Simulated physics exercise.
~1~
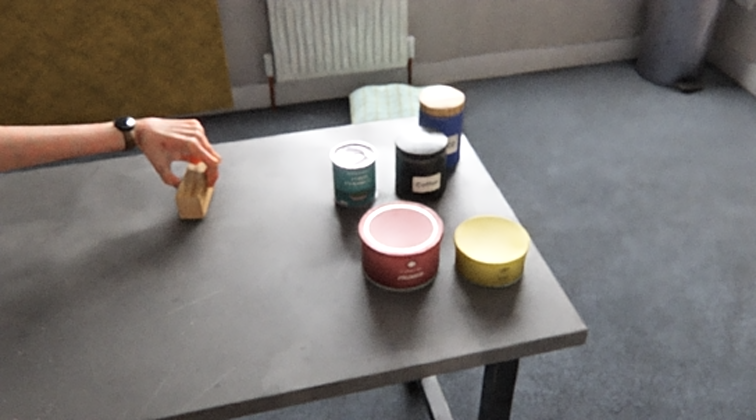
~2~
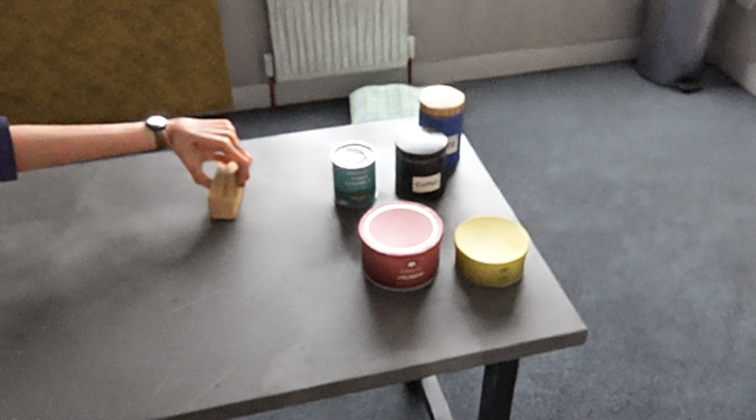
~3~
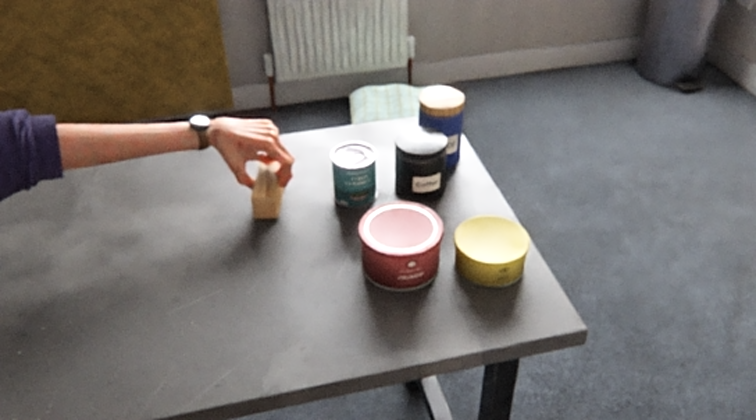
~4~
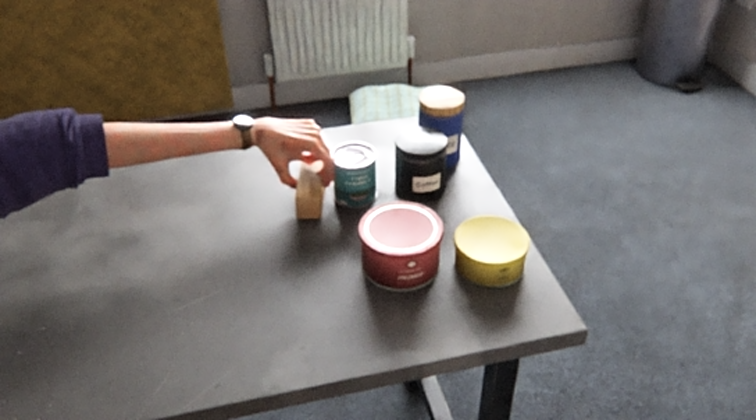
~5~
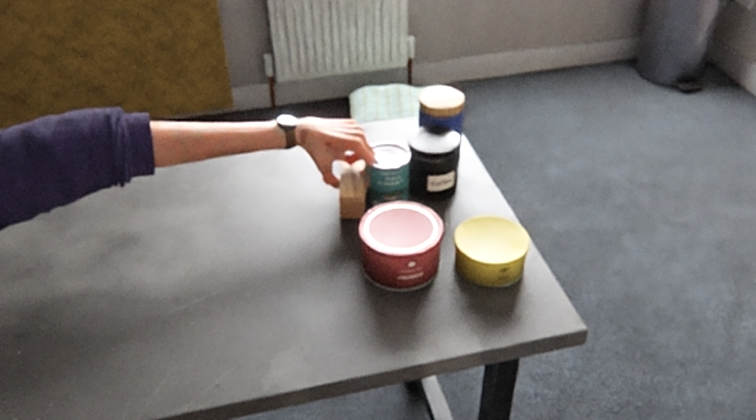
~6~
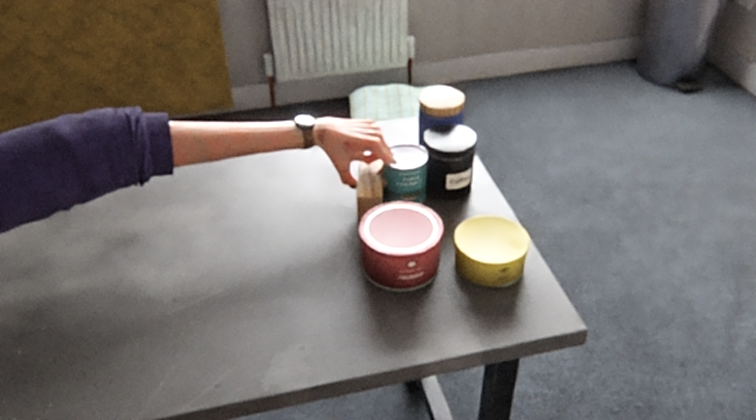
A hand sliding a small wooden block rightward across a dark table, pushing a turquoise tin and black jar closer to the edge.
